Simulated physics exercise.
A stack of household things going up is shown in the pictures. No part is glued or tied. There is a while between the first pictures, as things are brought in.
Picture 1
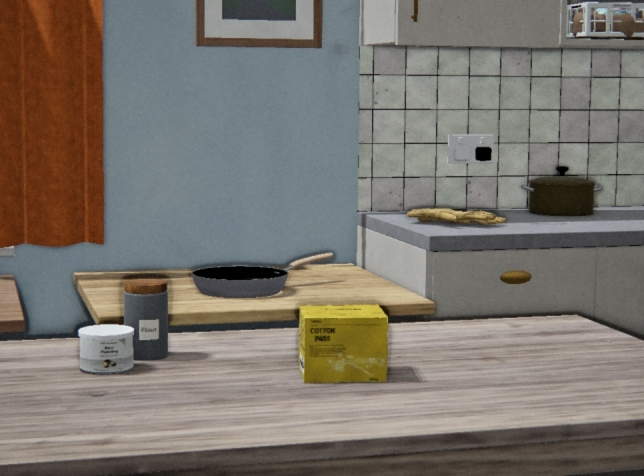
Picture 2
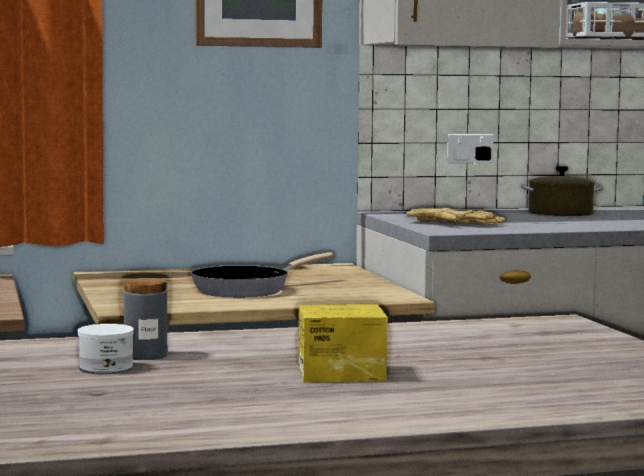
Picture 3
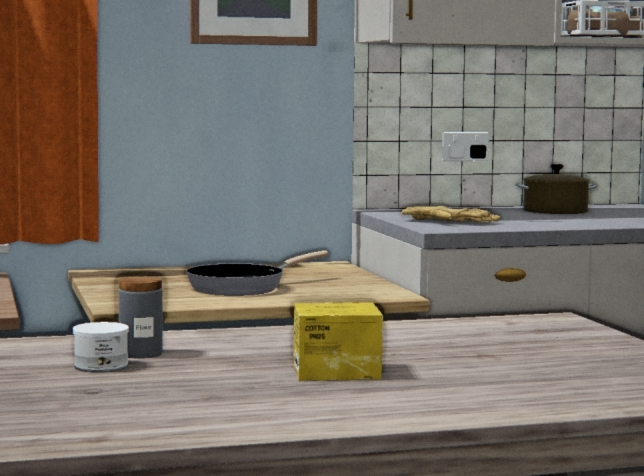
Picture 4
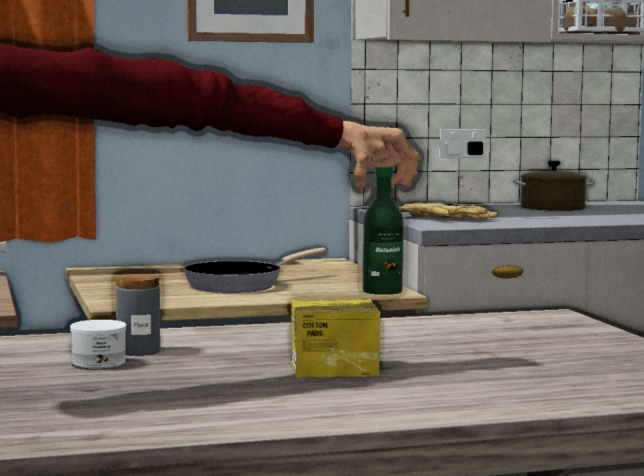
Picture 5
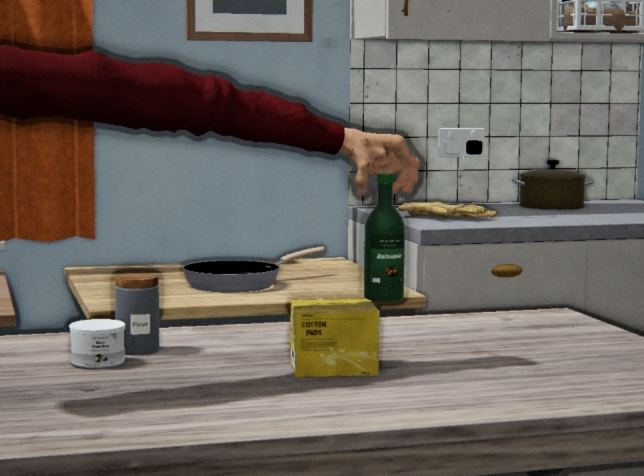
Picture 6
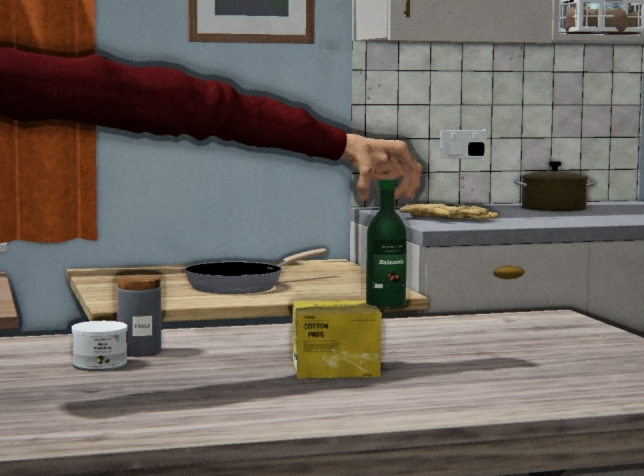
In this clip, a white tub, a grey jar and a yellow box sit on a wooden surface in a kitchen; then a red-sleeved arm appears from the left, holding a green bottle near the box and lowering it slightly.
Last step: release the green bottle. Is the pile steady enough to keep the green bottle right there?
No, the pile comes apart.
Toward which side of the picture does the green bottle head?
It shifts to the viewer's right.
Then, 0.40 s on from there, green bottle now fallen.
Then, 0.60 s on from there, things are still on the move.
In the end, fallen, green bottle; the other 3 unmoved. At the end, from the last picture's camera, green bottle near (465, 347). The pile gives way.
